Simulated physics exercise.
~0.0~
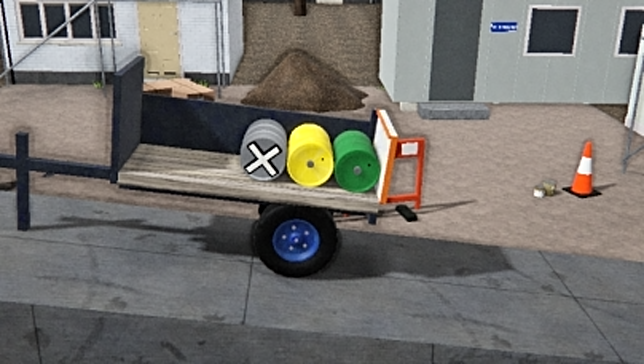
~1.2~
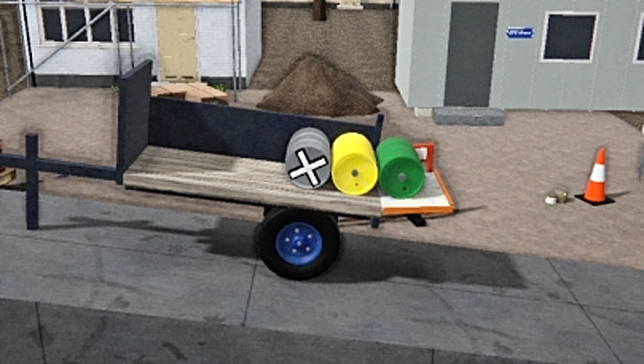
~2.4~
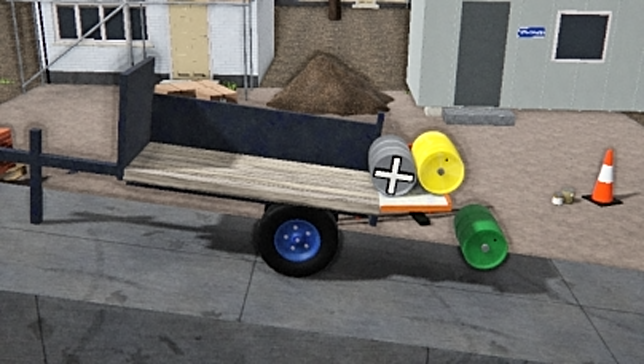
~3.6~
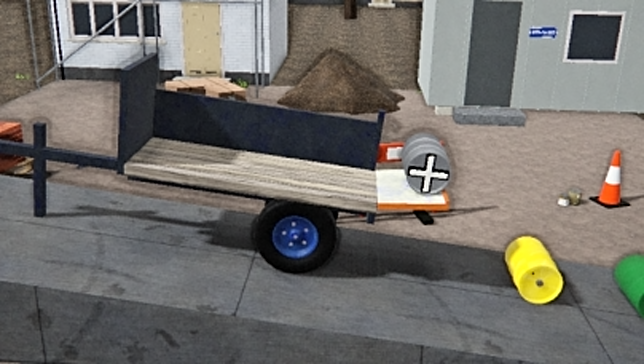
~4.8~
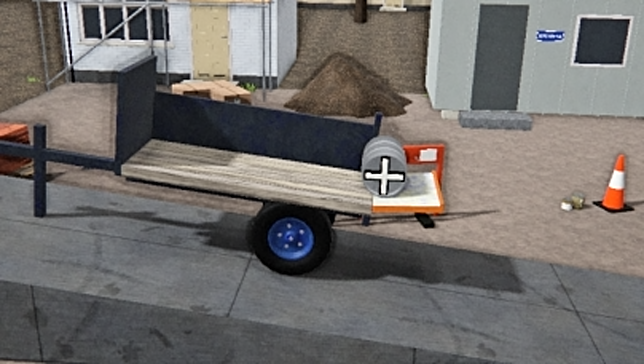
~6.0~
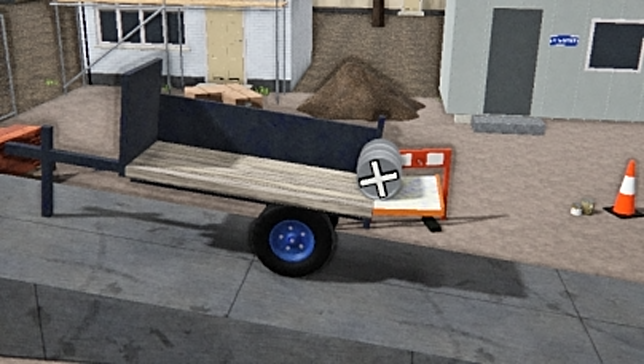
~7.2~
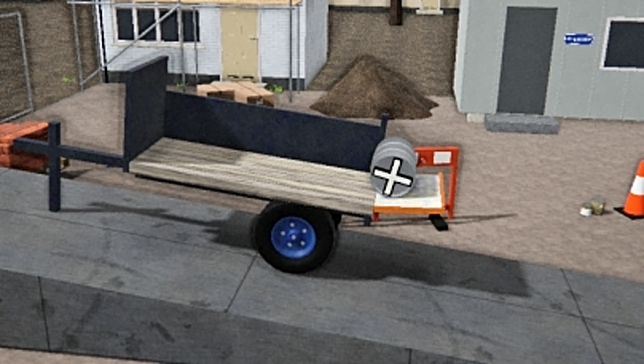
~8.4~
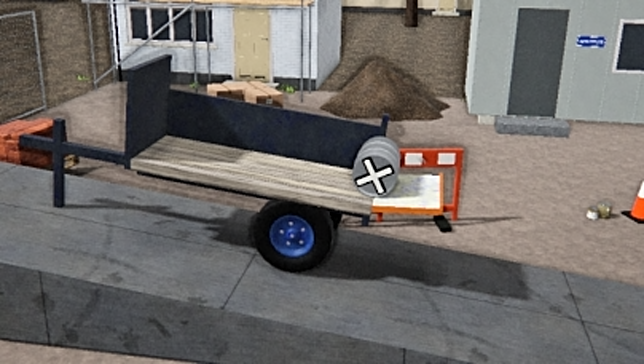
We see three kegs on a tilted trailer roll right as its tailgate drops; the green one, then the yellow, fall to the ground and leave view, while the grey one marked with a white cross stays, rocking slightly near the lowered gate.
